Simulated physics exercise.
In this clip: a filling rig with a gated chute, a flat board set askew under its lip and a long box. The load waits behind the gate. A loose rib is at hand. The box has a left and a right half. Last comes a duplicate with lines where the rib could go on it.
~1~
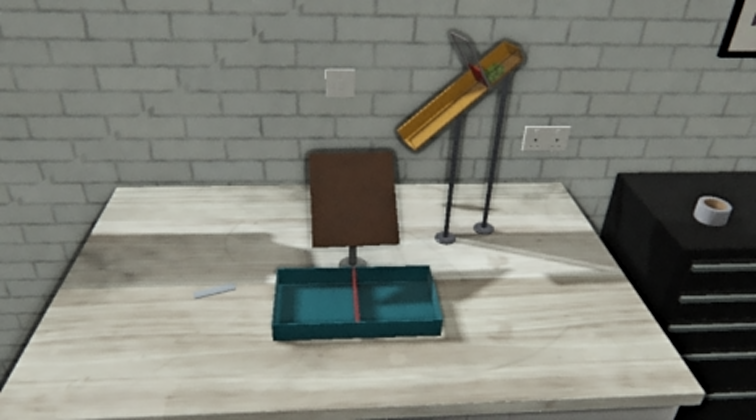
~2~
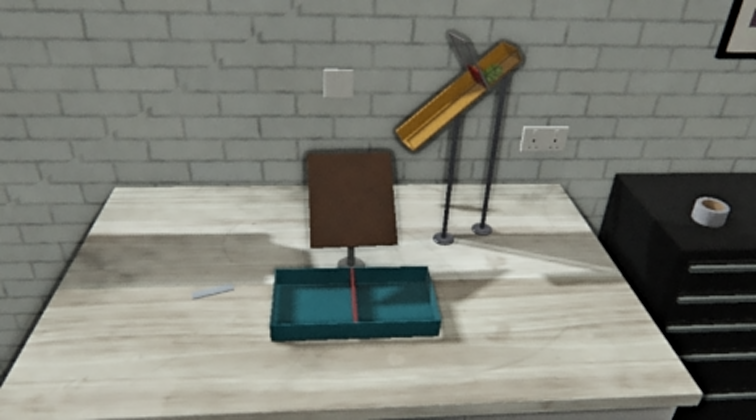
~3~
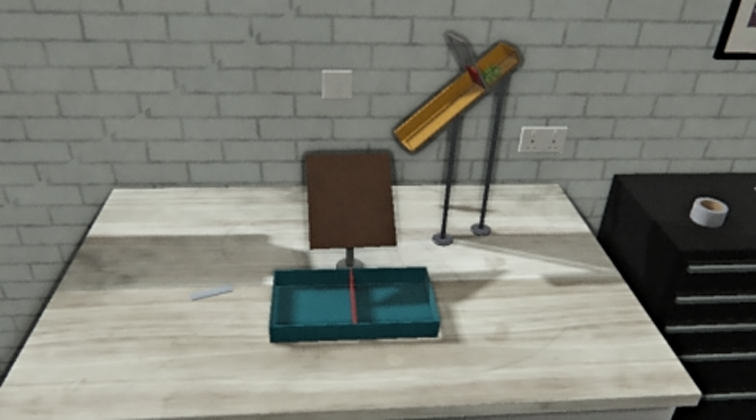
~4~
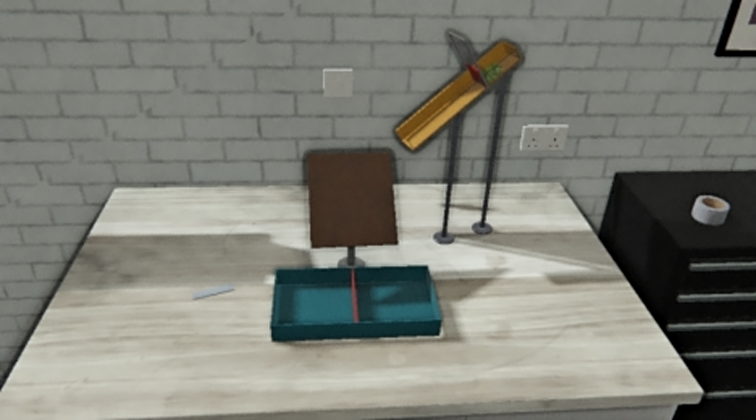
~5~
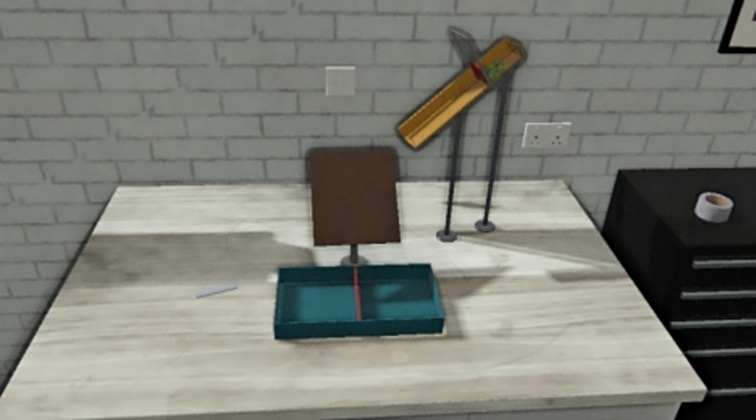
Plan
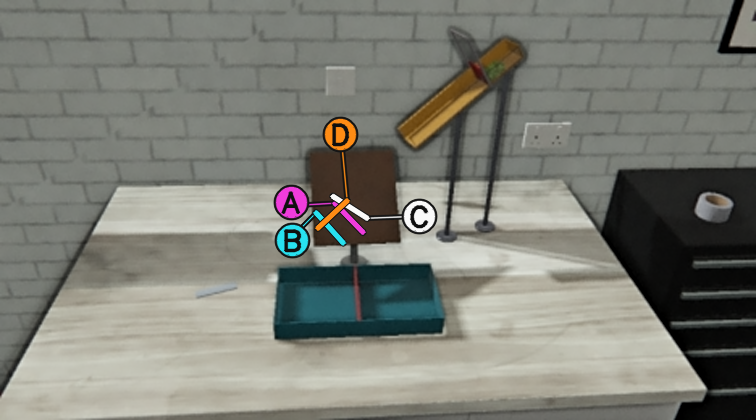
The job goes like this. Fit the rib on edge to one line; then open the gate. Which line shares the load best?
I would pick line B.
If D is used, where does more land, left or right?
Left.
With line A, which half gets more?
The right half.
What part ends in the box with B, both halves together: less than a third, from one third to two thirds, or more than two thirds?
More than two thirds.
On the marked copy, line A from (334, 203) to (362, 232); line B from (316, 212) to (343, 243); line C from (332, 196) to (367, 218); line D from (347, 200) to (317, 228).
Choosing A, of what is caught, a small share in the left half, all but a few in the right.
Choosing B, of what is caught, close to a third in the left half, close to two thirds in the right.
Choosing C, of what is caught, a small share in the left half, all but a few in the right.
Choosing D, of what is caught, all but a few in the left half, a small share in the right.
